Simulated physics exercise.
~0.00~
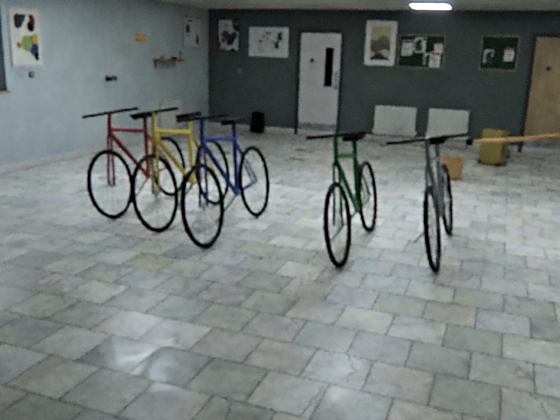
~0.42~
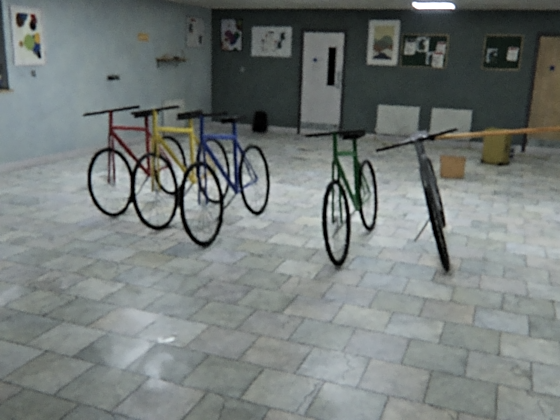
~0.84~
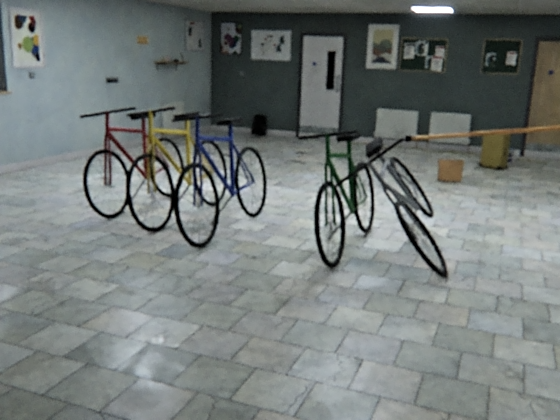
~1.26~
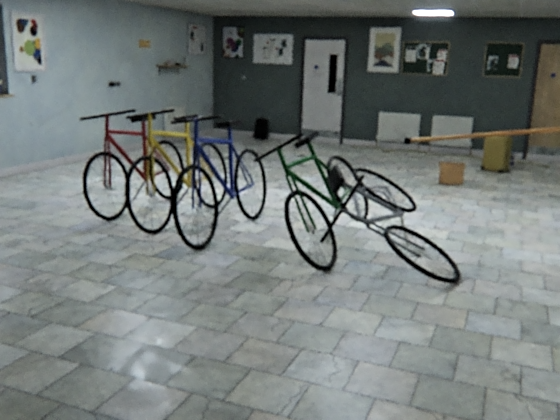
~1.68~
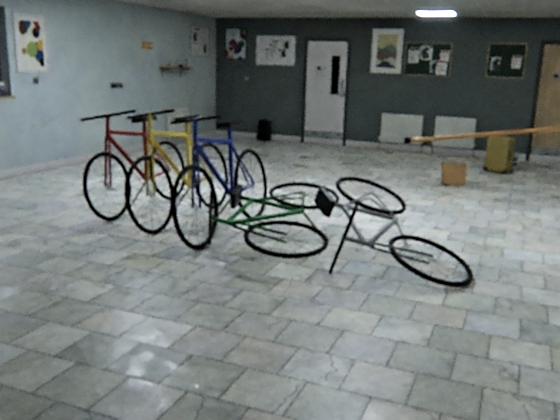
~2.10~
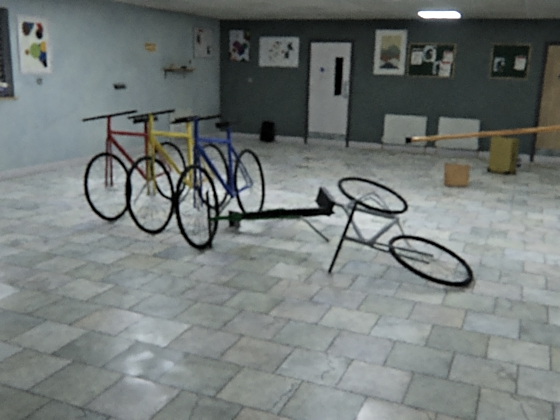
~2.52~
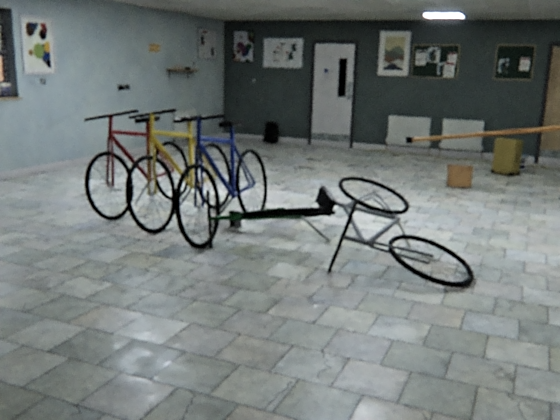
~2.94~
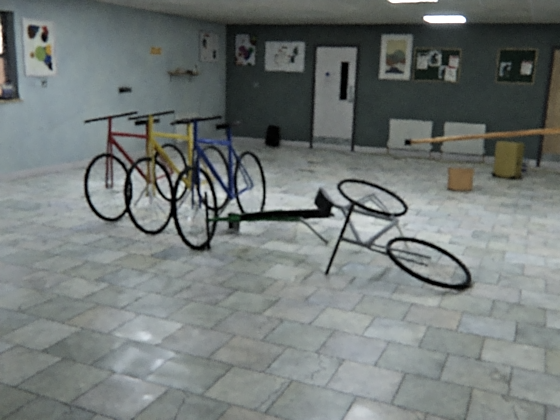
A long pole pushed the grey bicycle at the right end of a row until it toppled left into the green one, which fell flat too, while the blue, yellow and red bicycles beyond stayed standing.
